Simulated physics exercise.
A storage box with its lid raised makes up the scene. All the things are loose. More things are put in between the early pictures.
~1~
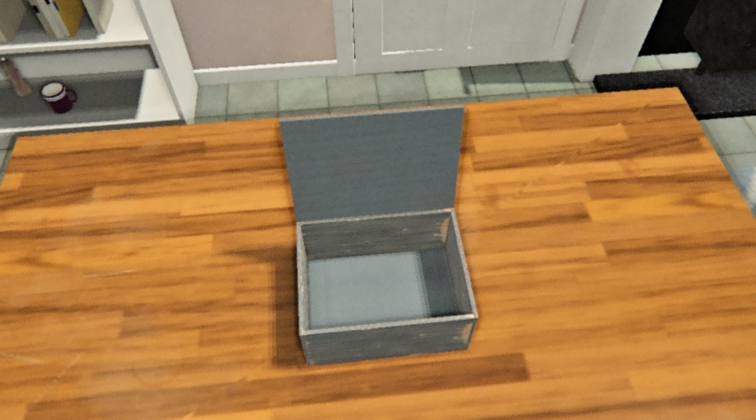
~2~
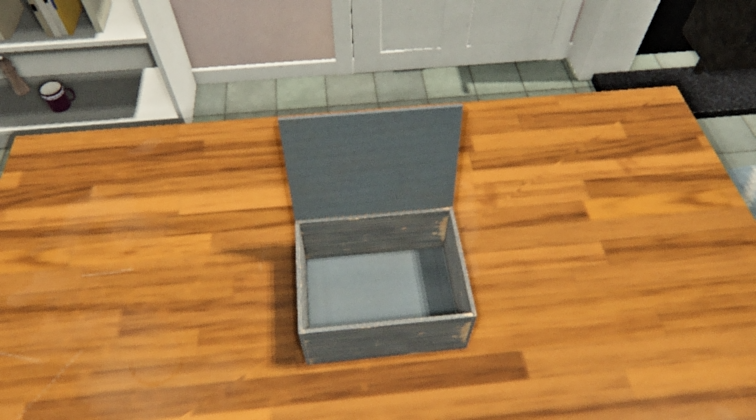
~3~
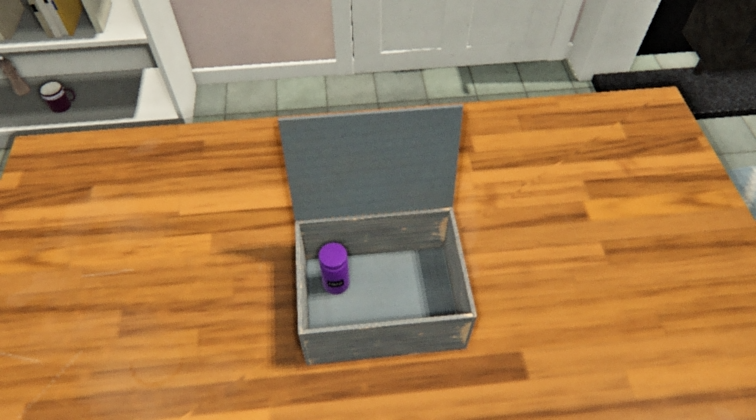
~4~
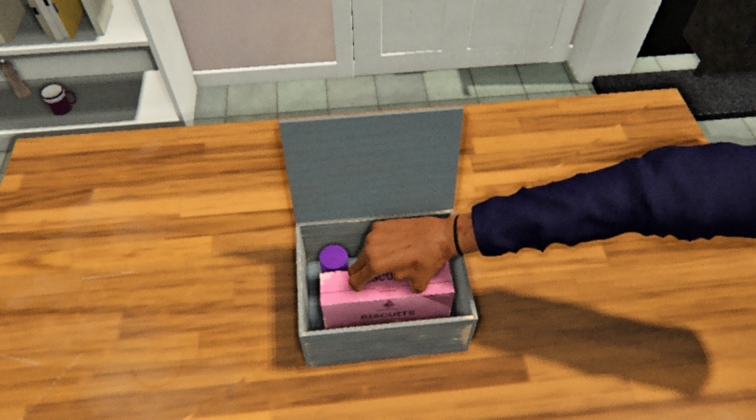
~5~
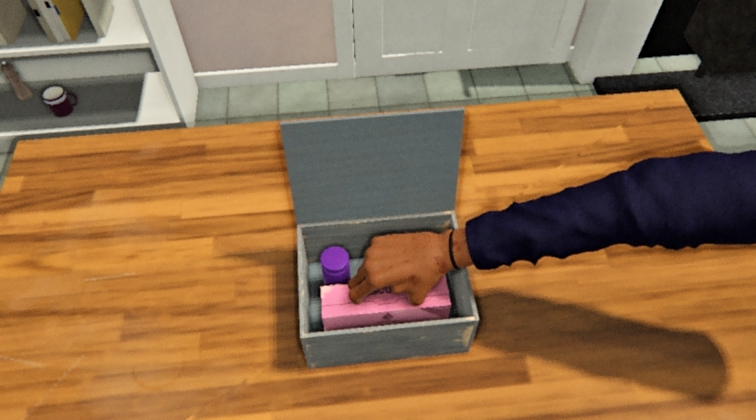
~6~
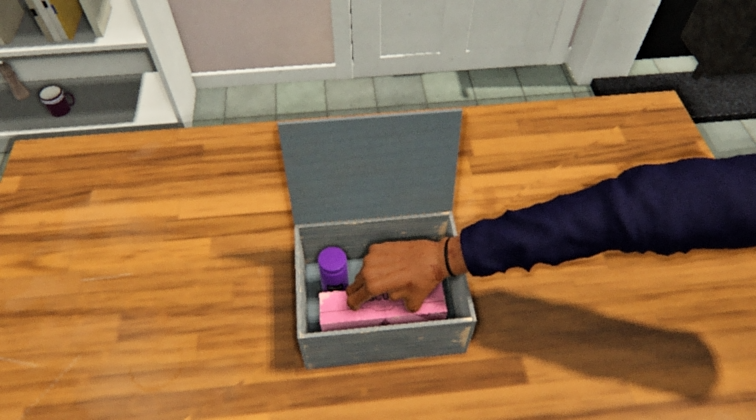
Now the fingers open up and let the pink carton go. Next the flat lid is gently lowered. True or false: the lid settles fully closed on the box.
True.
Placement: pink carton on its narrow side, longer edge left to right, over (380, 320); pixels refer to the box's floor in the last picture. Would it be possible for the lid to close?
After that, the lid lies down snugly.
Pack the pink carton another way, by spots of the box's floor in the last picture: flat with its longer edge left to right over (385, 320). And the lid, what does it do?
The lid settles shut this time.
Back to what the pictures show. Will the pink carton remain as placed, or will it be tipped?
The pink carton keeps its pose.
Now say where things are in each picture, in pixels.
In the first frame, the last thing is not in view yet.
In the second frame, the last thing is not in view yet.
In the third frame, the last thing is not in view yet; purple shaker (335, 269).
The fourth frame shows still above its spot; pink carton (386, 296); purple shaker (335, 272).
The fifth frame shows still above its spot; pink carton (385, 308); purple shaker (336, 273).
The sixth frame shows put in, still held; pink carton (382, 314); purple shaker (334, 273).
Then, 1.10 s later than the last frame, lid starting down.
Then, 1.60 s later than the last frame, lid 60° above the rim.
Then, 2.00 s later than the last frame, lid 31° above the rim.
Then, 2.30 s later than the last frame, lid 7° above the rim.
When it is over, lid shut; both as before. End places, in pixels of the last picture, pink carton near (382, 315).
